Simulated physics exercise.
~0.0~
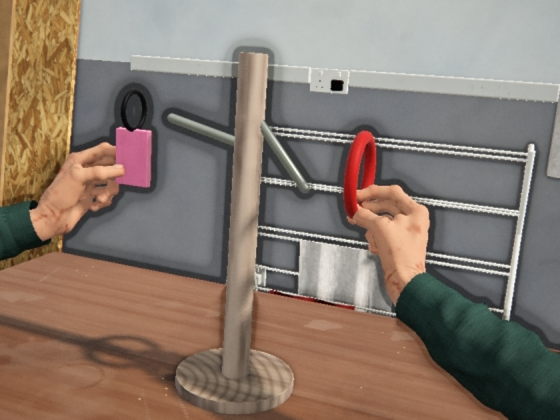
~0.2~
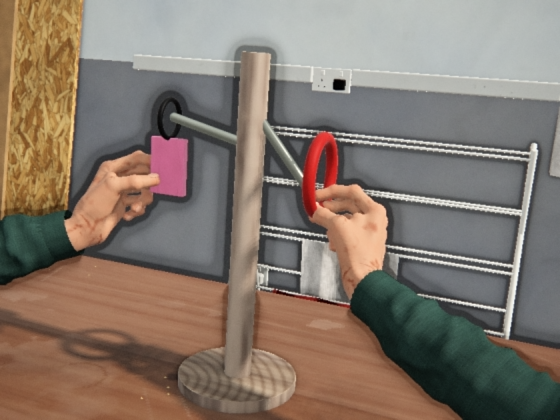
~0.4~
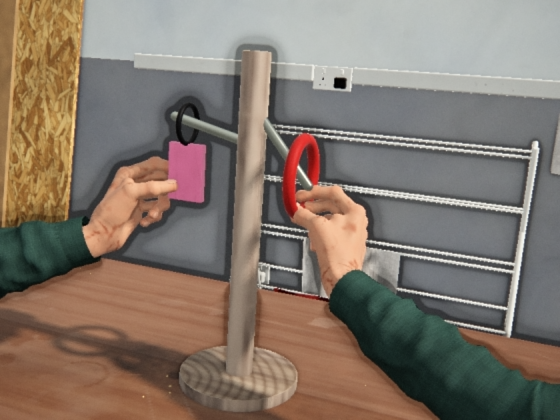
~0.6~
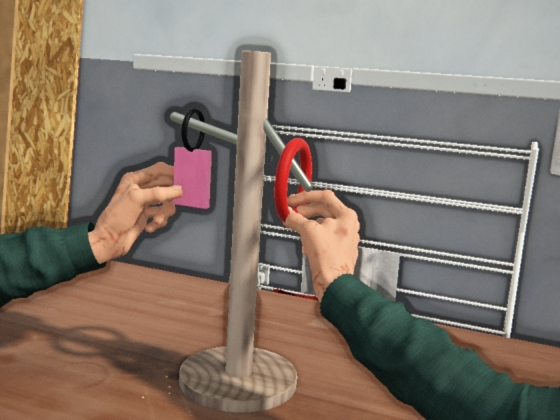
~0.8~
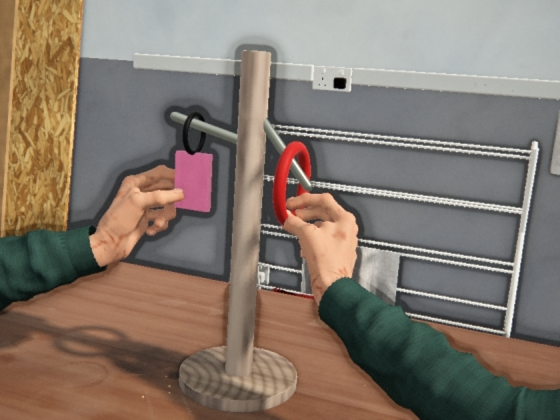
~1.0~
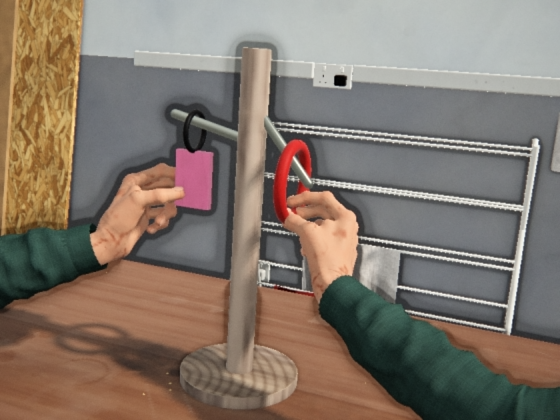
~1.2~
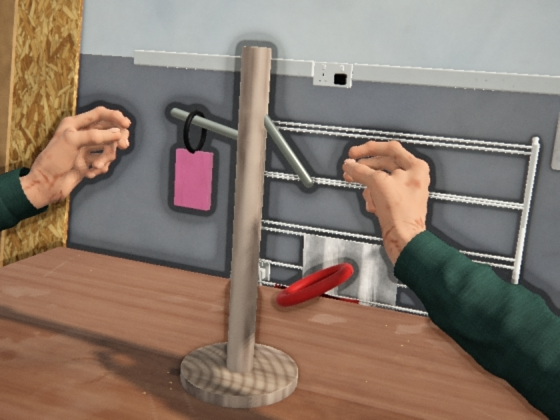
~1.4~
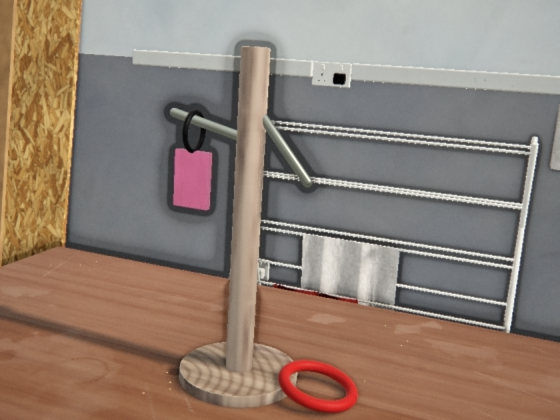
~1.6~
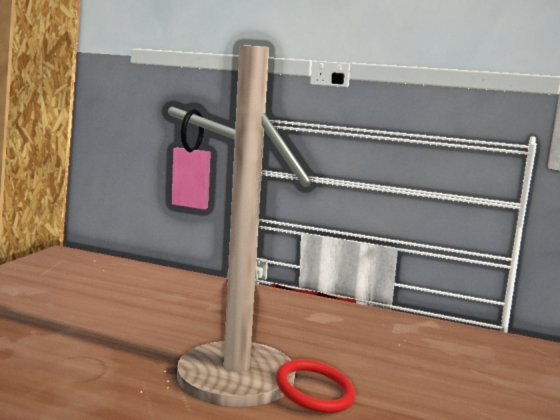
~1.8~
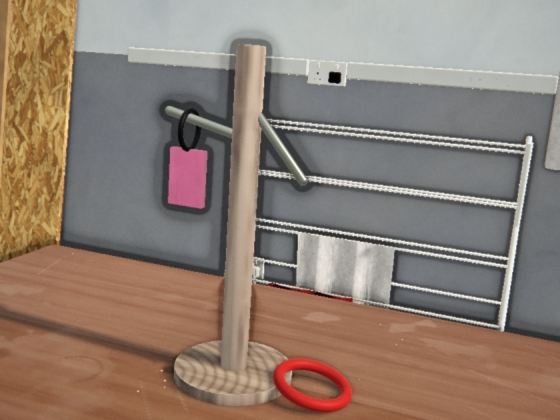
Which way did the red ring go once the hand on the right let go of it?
It went down, dropping away from the peg and ending up on the table next to the base of the stand.
